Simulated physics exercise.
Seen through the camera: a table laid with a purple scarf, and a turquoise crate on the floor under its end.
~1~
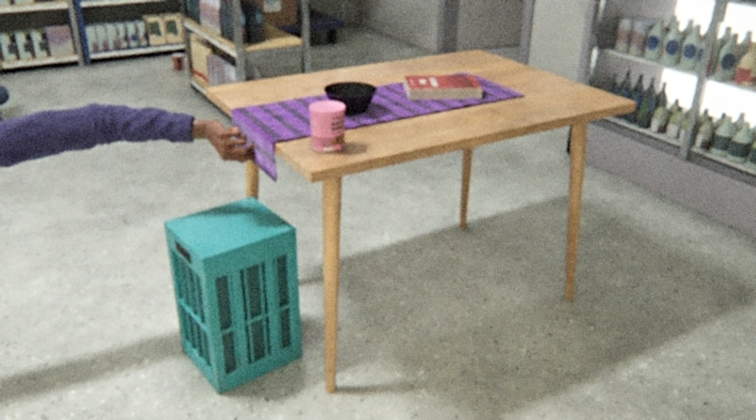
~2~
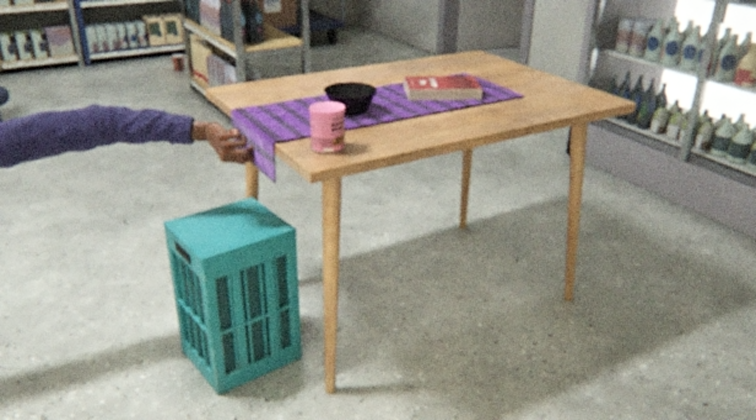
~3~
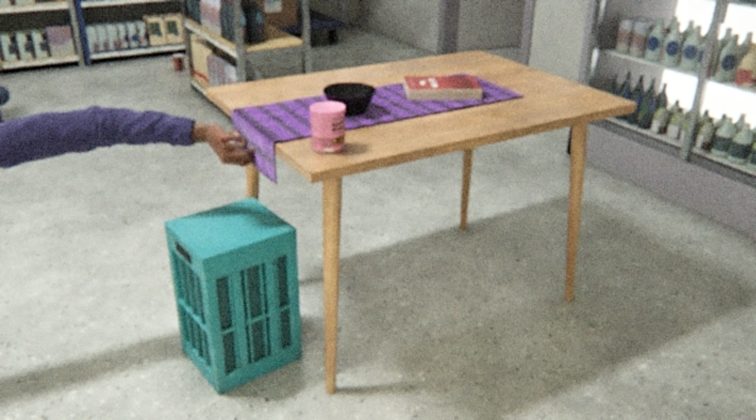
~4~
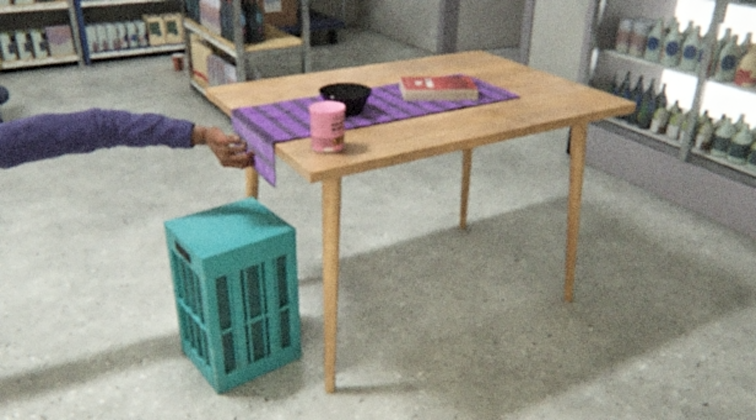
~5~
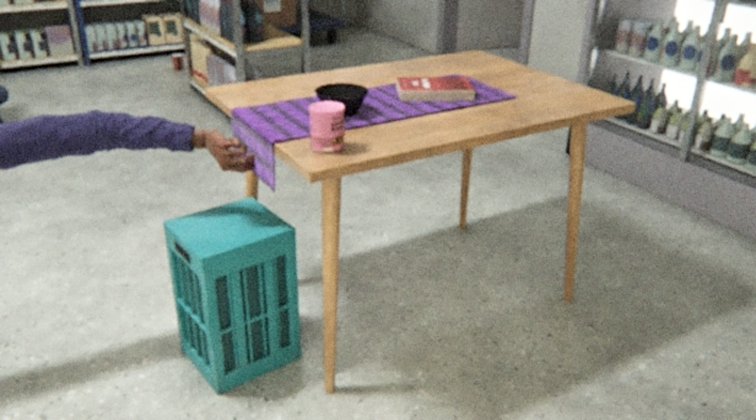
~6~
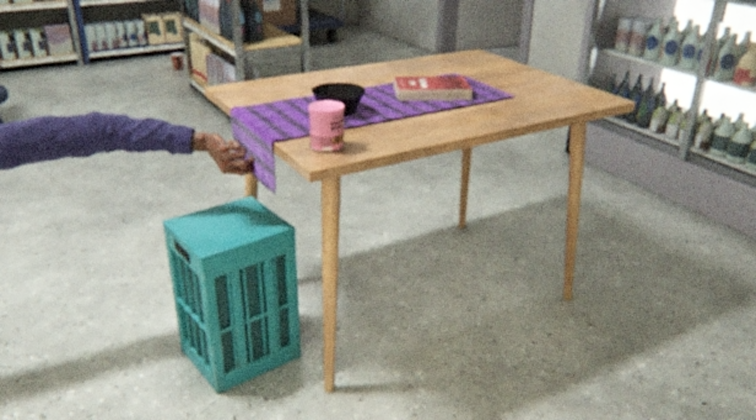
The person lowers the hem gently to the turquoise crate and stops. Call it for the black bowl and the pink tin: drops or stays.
Calls: Black bowl: Stays; pink tin: Stays.
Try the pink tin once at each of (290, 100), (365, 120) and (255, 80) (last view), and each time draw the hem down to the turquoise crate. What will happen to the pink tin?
First try: It drops; second try: It is safe; third try: It is safe.
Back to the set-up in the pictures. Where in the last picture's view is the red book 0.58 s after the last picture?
Estimated centre: Approx. (403, 93).
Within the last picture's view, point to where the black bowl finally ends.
Centre of the object: (295, 108).
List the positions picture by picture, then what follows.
Scarf end (276, 182); black bowl (350, 89); pink tin (327, 106); red book (442, 82); top of the crate (219, 239), in the first picture.
Scarf end (276, 183), far hem (524, 97); pink tin (327, 107); pink tin stands beside the cloth, in the second picture.
Scarf end (277, 184); black bowl (350, 90), in the third picture.
Scarf end (276, 189), far hem (520, 97); pink tin (327, 107), in the fourth picture.
Scarf end (275, 192); black bowl (342, 90), in the fifth picture.
Scarf end (276, 194), far hem (515, 97); black bowl (339, 90); pink tin (326, 106); top of the crate (218, 238), in the sixth picture.
Then, 0.22 s later than the last view, hem going down; bowl moved a little; tin as before.
Then, 0.58 s later than the last view, hem on the crate; bowl carried along near (305, 106); tin as before.
Then, 0.92 s later than the last view, hem on the crate; bowl carried along near (295, 108); tin as before.
Finally, hem on the crate; bowl carried along near (295, 108); tin as before. The black bowl stays on the table and the pink tin remains up there.
